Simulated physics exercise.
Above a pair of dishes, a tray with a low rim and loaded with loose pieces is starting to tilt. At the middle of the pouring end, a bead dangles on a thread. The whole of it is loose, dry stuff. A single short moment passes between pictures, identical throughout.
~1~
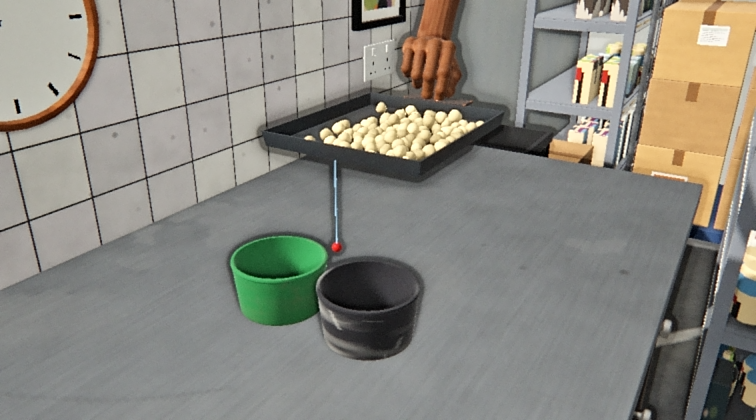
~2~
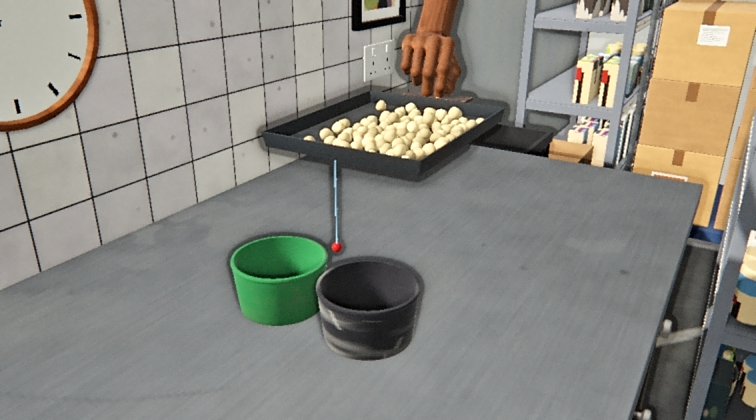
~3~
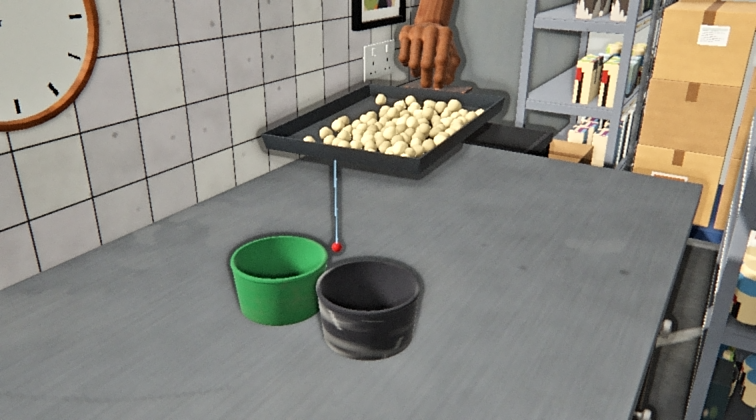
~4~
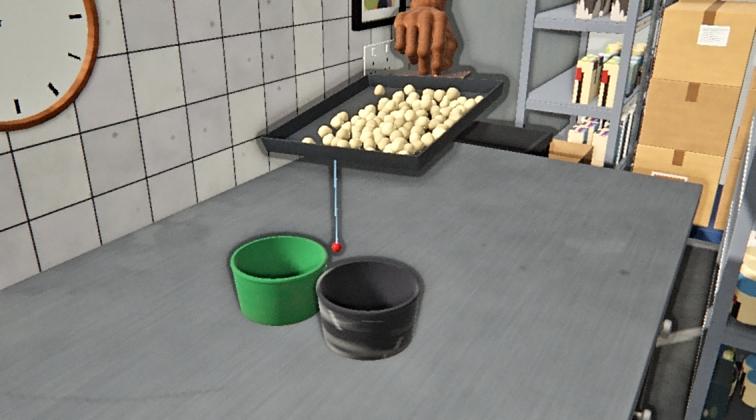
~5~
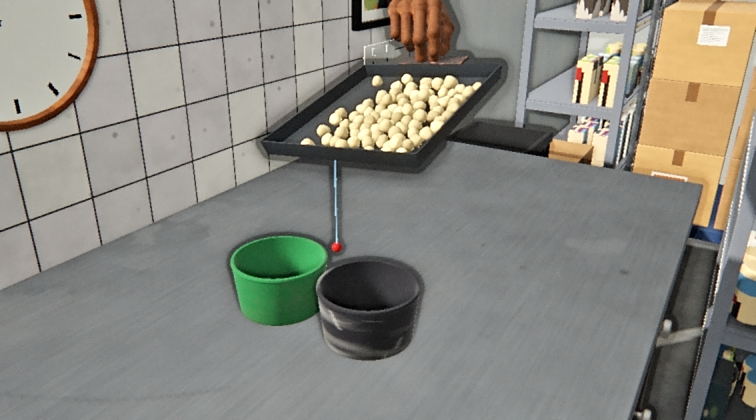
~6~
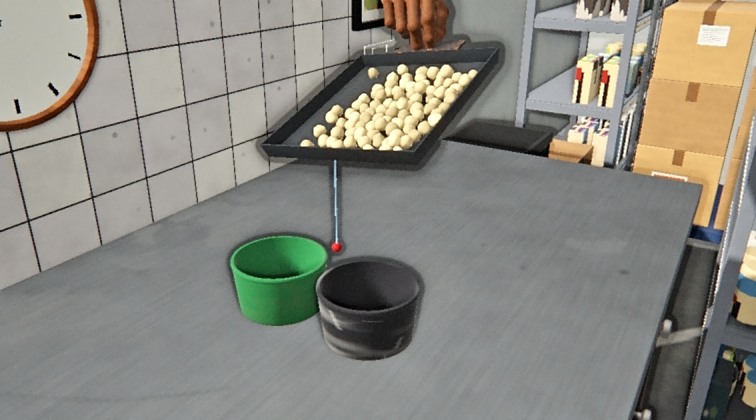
A dark tray of pale round pieces gradually tilts above a green dish and a black dish.
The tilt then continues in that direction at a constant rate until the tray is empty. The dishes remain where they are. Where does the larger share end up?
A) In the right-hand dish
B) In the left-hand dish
The answer is B.
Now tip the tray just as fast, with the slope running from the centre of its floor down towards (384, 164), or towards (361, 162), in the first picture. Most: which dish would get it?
The rightmost dish; the rightmost dish.
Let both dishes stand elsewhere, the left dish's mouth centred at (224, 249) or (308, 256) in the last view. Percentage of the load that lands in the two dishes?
Result: 70 % and 30 %.
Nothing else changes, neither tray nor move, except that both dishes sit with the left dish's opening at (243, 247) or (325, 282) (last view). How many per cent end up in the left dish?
Close to 40 in a hundred, then close to 20 in a hundred.
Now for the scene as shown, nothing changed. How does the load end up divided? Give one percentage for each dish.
Final split: Left dish some 50 per cent, right dish some 0 per cent.
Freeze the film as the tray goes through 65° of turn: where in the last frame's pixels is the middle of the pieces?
Check around (332, 113) in the last picture.
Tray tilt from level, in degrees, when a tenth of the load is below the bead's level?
Reading: Some 115°.
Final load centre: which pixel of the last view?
Resting centre, last picture - approx. (275, 305).
Just after the last frame, tray tipped steeply; almost all on the tray; just a few in the air.
A moment on, tray tipped past a quarter turn; almost all on the tray; just a few in the left dish; just a few outside both.
Further on, tray tipped past a quarter turn; roughly half in the left dish; roughly half outside both.
When it is over, tray tipped past a quarter turn; not one in the right dish; roughly half in the left dish; roughly half outside both.
